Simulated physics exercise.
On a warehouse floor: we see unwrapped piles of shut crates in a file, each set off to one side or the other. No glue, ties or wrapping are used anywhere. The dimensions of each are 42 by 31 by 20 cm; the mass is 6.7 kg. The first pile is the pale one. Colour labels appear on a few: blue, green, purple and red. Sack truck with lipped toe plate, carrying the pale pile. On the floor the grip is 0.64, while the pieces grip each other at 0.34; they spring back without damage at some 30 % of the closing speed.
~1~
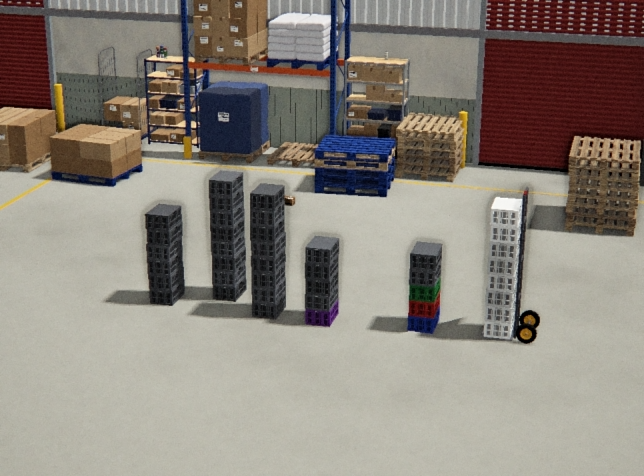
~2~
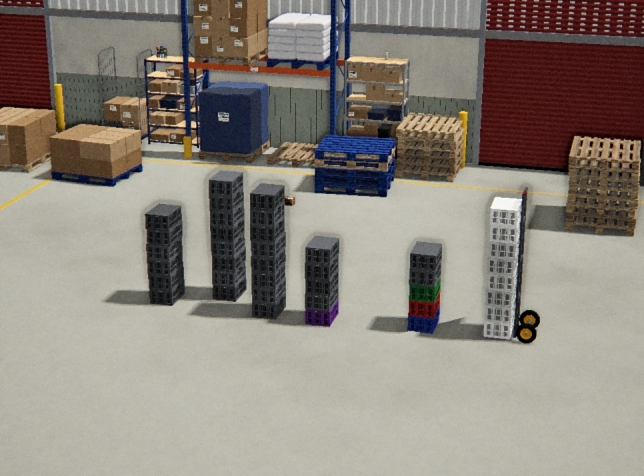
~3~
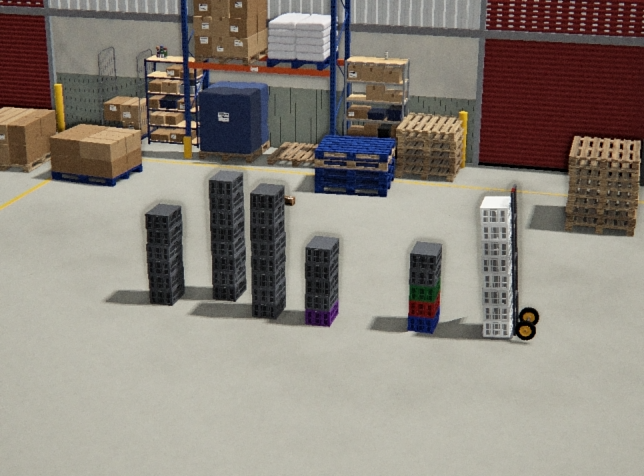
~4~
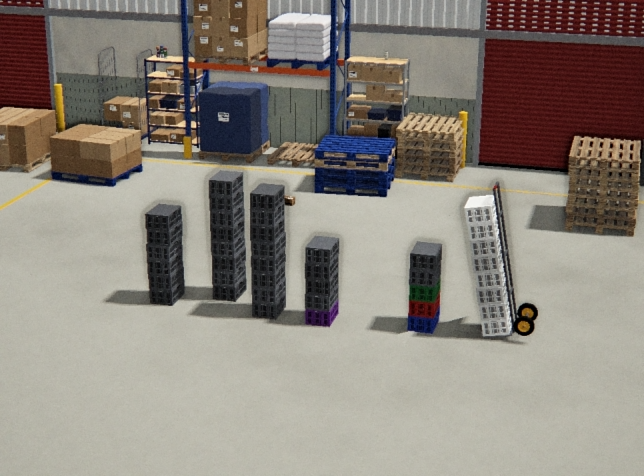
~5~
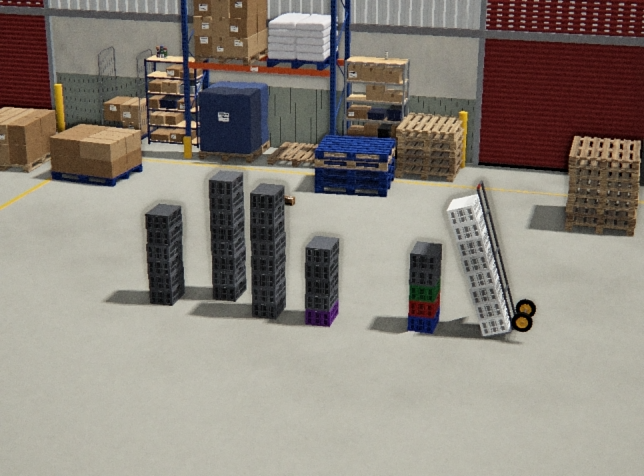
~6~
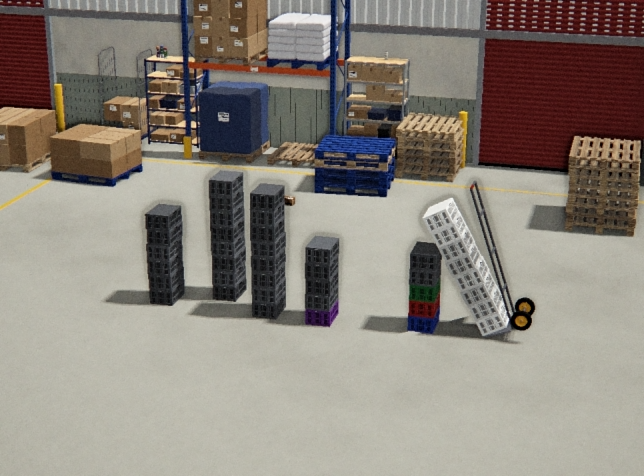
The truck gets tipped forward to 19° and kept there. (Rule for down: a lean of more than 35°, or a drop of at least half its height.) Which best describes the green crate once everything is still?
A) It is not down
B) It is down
B, it is down.
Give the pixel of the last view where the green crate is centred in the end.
You'll find it around (367, 308) in the final frame.
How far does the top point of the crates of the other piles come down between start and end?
Roughly 0 centimetres.
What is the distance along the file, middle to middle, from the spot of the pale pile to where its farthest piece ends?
190 cm.
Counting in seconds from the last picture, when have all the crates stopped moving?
Close to 1.5 seconds.
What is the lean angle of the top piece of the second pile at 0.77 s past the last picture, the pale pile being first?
It leans around 30°.
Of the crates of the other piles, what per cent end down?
Something close to 10 percent of them.
Then, 0.33 s on from the sixth picture, 8 of the pale pile down; none of the 32 other crates down, 4 disturbed; green crate displaced 39 mm; red crate displaced 19 mm.
Then, 0.77 s on from the sixth picture, 8 of the pale pile down; 2 of the 32 other crates down; green crate tipped 30°; red crate tipped 30°.
Finally, 7 of the pale pile down; 4 of the 32 other crates down; green crate on its side; red crate on its side; purple crate displaced 28 mm. Seen by the last camera, middles, green crate near (367, 308), red crate near (386, 309).
